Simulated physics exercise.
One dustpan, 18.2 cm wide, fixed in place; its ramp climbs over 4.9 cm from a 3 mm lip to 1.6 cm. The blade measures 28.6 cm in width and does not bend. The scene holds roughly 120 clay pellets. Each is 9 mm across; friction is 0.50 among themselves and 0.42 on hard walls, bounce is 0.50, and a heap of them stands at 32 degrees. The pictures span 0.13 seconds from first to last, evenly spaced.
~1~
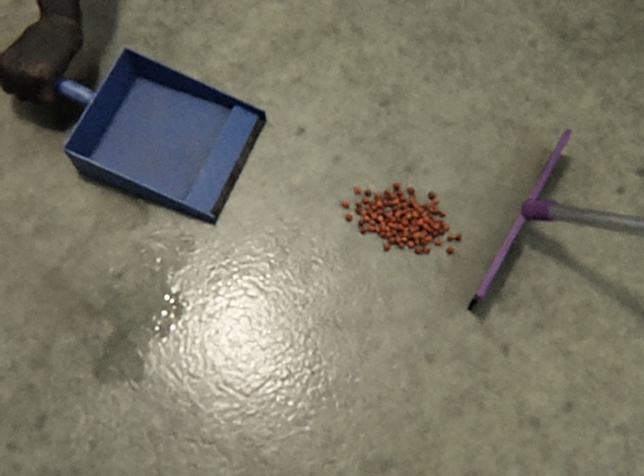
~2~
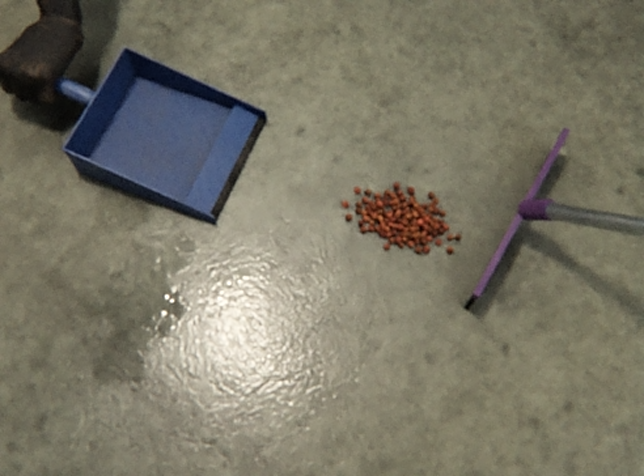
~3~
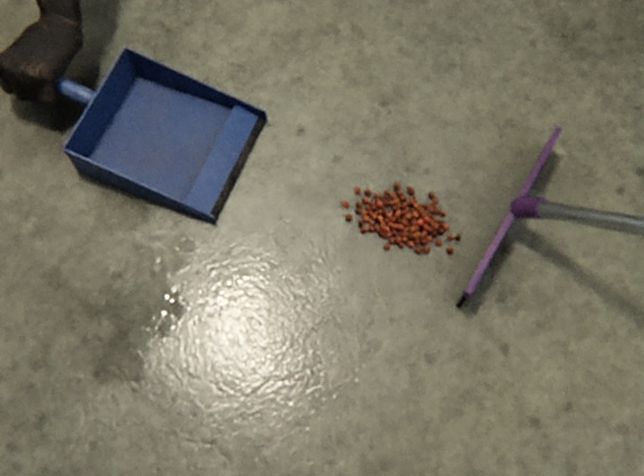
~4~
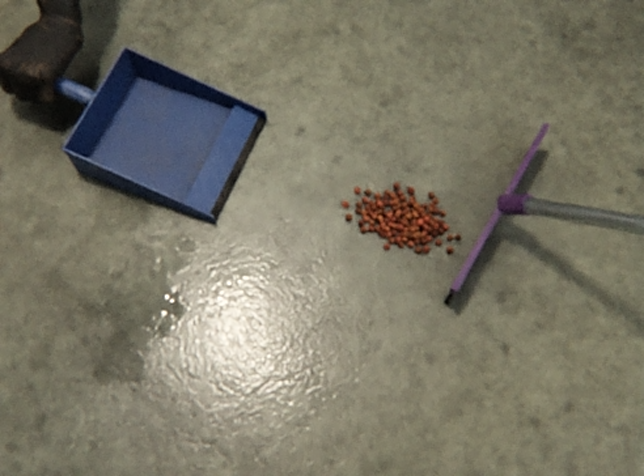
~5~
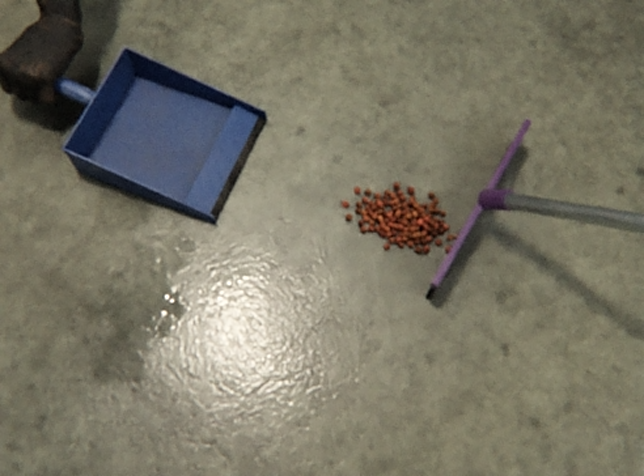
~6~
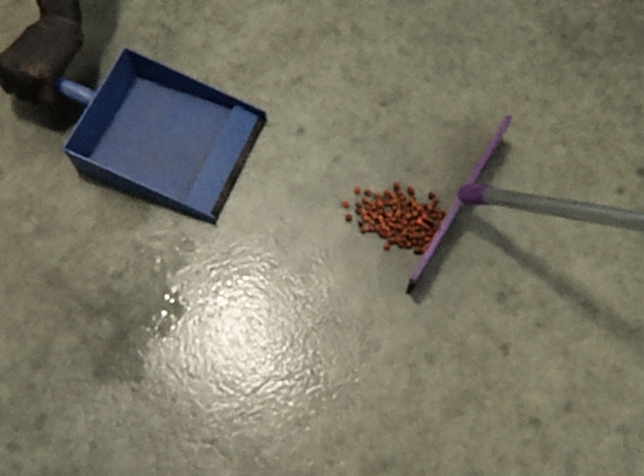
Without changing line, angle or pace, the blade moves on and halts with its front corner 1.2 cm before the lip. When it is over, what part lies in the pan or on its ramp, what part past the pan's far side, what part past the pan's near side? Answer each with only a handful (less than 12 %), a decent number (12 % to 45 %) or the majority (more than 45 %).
Pan: A decent number; far side: A decent number; near side: Only a handful.
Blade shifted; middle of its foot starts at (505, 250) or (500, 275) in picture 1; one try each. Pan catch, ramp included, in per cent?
First try about 25 per cent, second about 25 per cent.
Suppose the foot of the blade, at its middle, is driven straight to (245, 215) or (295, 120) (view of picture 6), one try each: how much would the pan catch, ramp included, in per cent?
I'd expect around 15 percent, then around 30 percent.
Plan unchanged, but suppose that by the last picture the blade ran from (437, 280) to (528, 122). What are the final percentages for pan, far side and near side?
Pan 25; far 20; near 5.
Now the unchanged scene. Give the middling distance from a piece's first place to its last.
Somewhere around 28 centimetres.
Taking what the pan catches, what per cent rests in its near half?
50 per cent.
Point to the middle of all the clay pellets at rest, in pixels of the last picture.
(245, 156).
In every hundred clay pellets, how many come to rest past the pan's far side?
Roughly 20 per cent.
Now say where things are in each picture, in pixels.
In the first frame, blade from (478, 296) to (566, 135), moved 0.0 cm, 0 of the pieces shifted so far; middle of the pieces at (405, 219); pan at (162, 142).
In the second frame, blade from (476, 295) to (564, 135), moved 0.3 cm, 0 of the pieces shifted so far; middle of the pieces at (405, 219).
In the third frame, blade from (467, 293) to (556, 133), moved 1.4 cm, 0 of the pieces shifted so far; middle of the pieces at (405, 219).
In the fourth frame, blade from (454, 290) to (544, 130), moved 3.2 cm, 0 of the pieces shifted so far; middle of the pieces at (405, 219).
In the fifth frame, blade from (434, 285) to (526, 126), moved 5.7 cm, 0 of the pieces shifted so far; middle of the pieces at (405, 219).
In the sixth frame, blade from (414, 279) to (507, 121), moved 8.5 cm, 15 of the pieces shifted so far; middle of the pieces at (404, 219); pan at (162, 142).
Then, 0.13 s after the last picture, middle of the blade 17 cm from the lip; 0 % over the lip, far side 10 %, near side 0 %.
Then, 0.22 s after the last picture, middle of the blade 7 cm from the lip; 0 % over the lip, far side 15 %, near side 5 %.
Then, 0.45 s after the last picture, middle of the blade 4 cm from the lip; 30 % over the lip, far side 20 %, near side 5 %.
In the end, pan 25 %, far side 20 %, near side 5 %, in front of the lip or behind the blade 50 %.
